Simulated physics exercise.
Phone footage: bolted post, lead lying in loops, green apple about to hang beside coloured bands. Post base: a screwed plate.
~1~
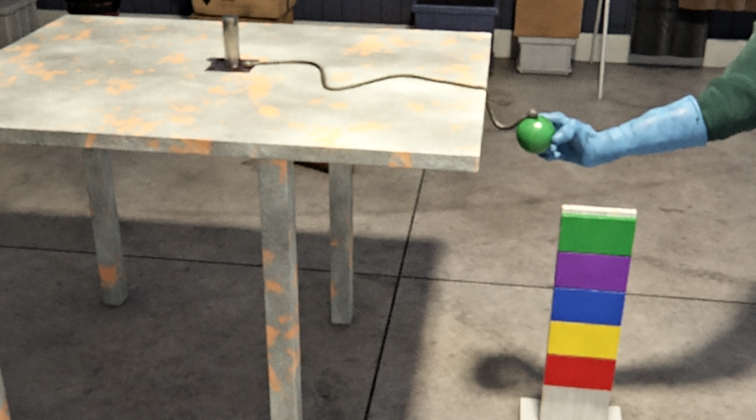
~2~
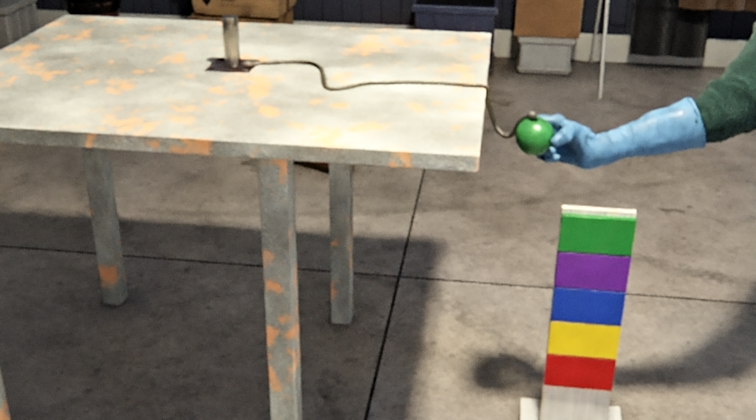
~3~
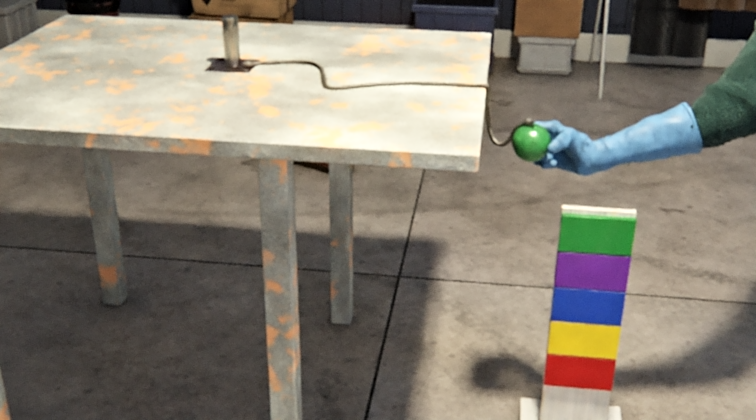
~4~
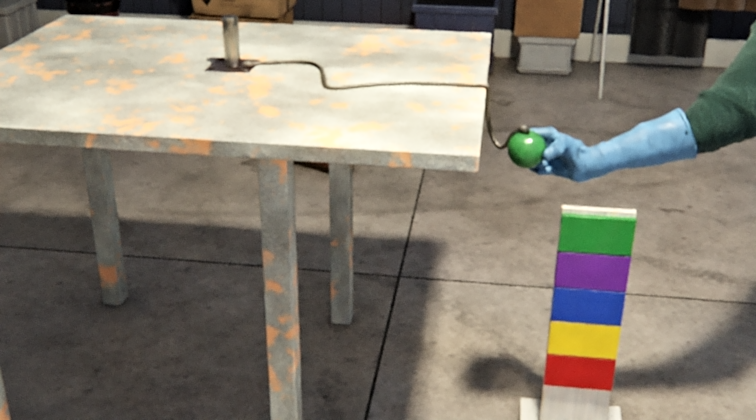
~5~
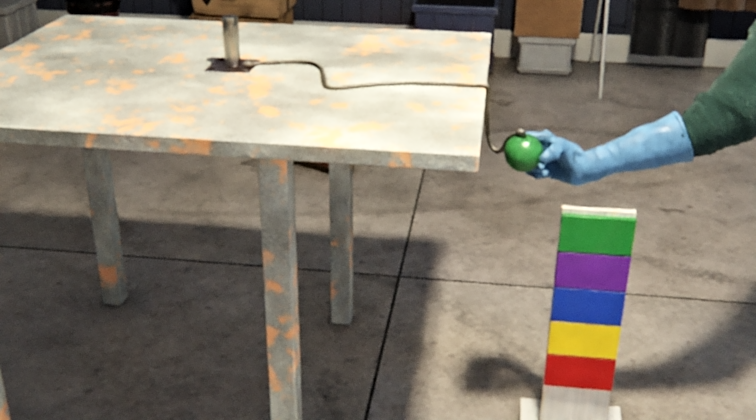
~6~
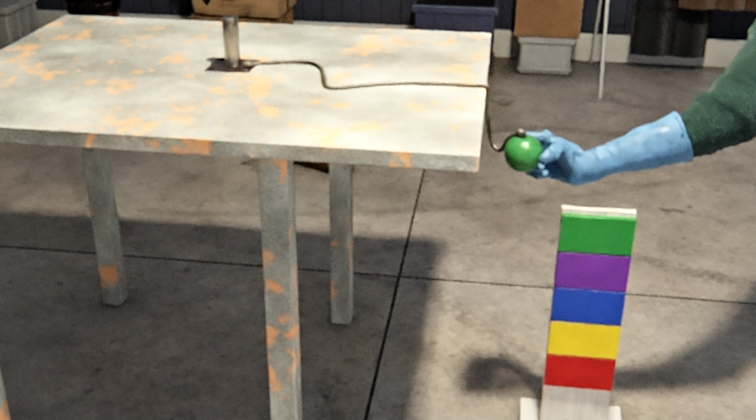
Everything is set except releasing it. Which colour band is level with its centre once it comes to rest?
The purple band.
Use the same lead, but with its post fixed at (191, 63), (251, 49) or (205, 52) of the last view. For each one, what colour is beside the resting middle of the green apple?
Try one - green; try two - purple; try three - green.
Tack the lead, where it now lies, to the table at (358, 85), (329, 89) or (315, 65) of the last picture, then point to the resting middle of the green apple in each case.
(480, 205), (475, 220) and (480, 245).
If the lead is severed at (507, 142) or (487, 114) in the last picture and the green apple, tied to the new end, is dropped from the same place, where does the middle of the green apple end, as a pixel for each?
Roughly (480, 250), then roughly (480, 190).
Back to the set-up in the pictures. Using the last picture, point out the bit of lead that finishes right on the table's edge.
About (425, 84).
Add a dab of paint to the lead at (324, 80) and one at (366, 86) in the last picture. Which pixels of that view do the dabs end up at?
Around (365, 75); the other one around (429, 80).
Early on, apple near (491, 242); level with green.
Midway, apple near (466, 247); level with purple.
Finally, apple near (478, 254); level with purple. At purple.
